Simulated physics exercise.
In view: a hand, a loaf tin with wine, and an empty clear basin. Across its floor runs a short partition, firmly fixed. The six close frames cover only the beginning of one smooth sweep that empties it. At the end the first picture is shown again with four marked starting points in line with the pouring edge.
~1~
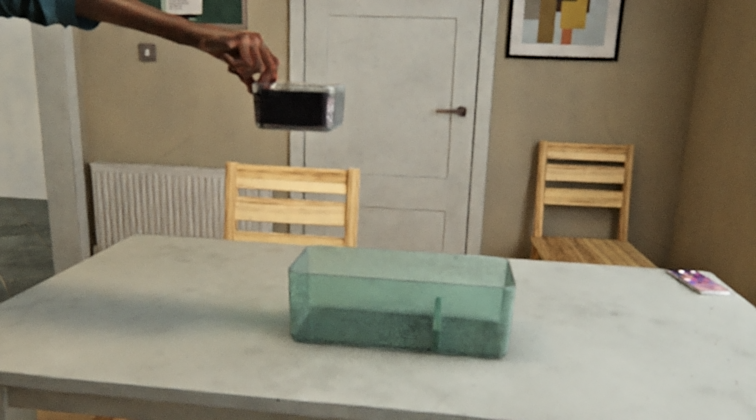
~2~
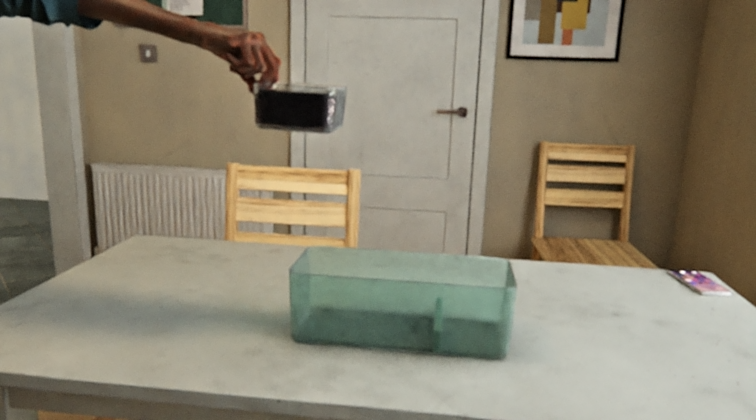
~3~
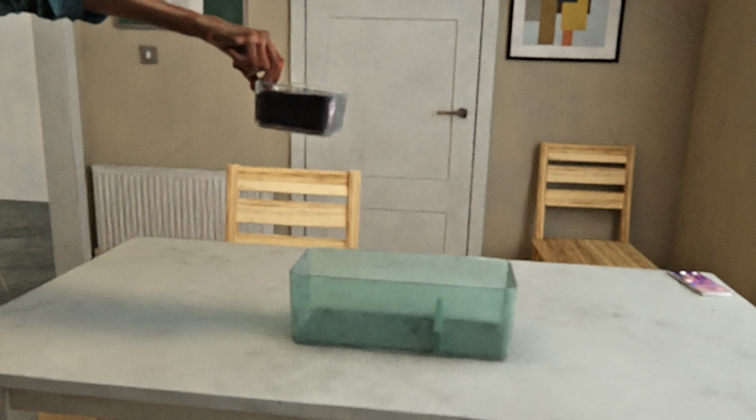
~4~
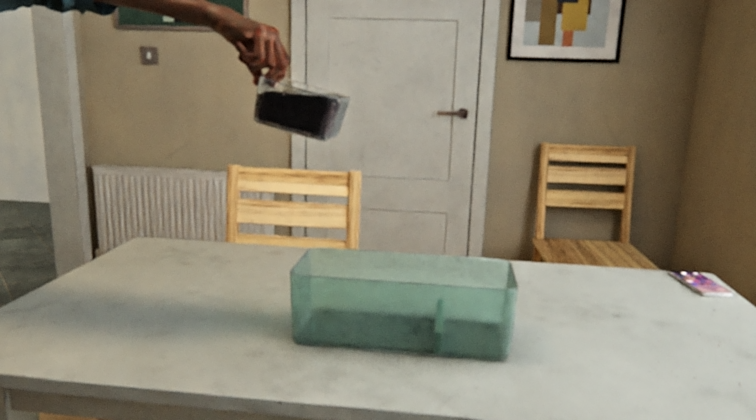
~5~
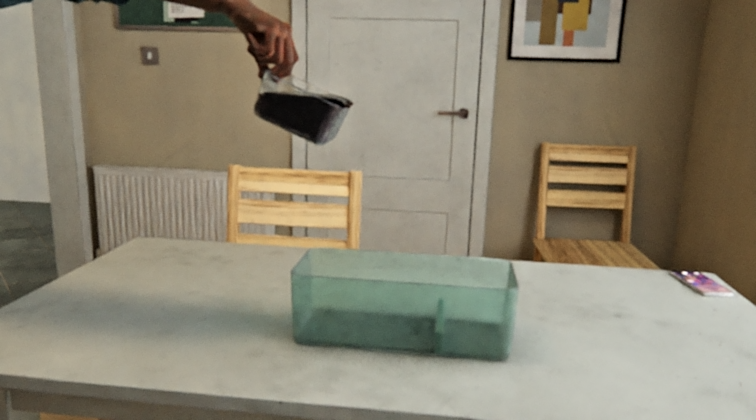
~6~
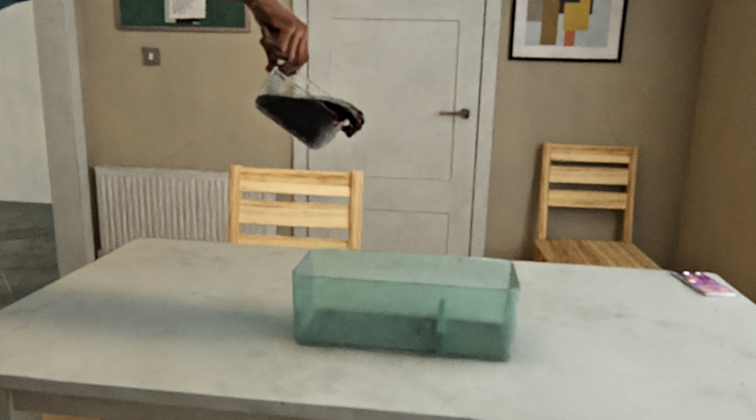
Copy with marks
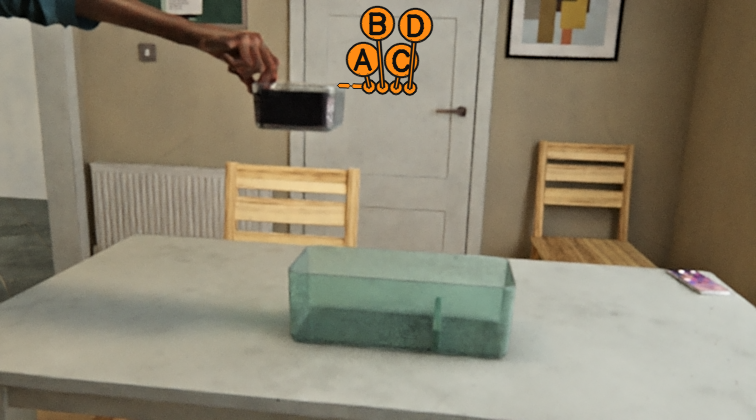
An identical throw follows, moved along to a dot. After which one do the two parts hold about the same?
Place B.
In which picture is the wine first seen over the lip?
In picture 5.
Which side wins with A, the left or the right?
The left side.
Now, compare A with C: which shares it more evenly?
That is place C.
In orange, A at (369, 86); B at (382, 87); C at (396, 87); D at (409, 88).
If A is chosen, about 78 % ends left of the wall and 16 % right of it; 6 % is lost outside.
If B is chosen, about 48 % ends left of the wall and 47 % right of it; 5 % is lost outside.
If C is chosen, about 37 % ends left of the wall and 59 % right of it; 5 % is lost outside.
If D is chosen, about 33 % ends left of the wall and 63 % right of it; 4 % is lost outside.
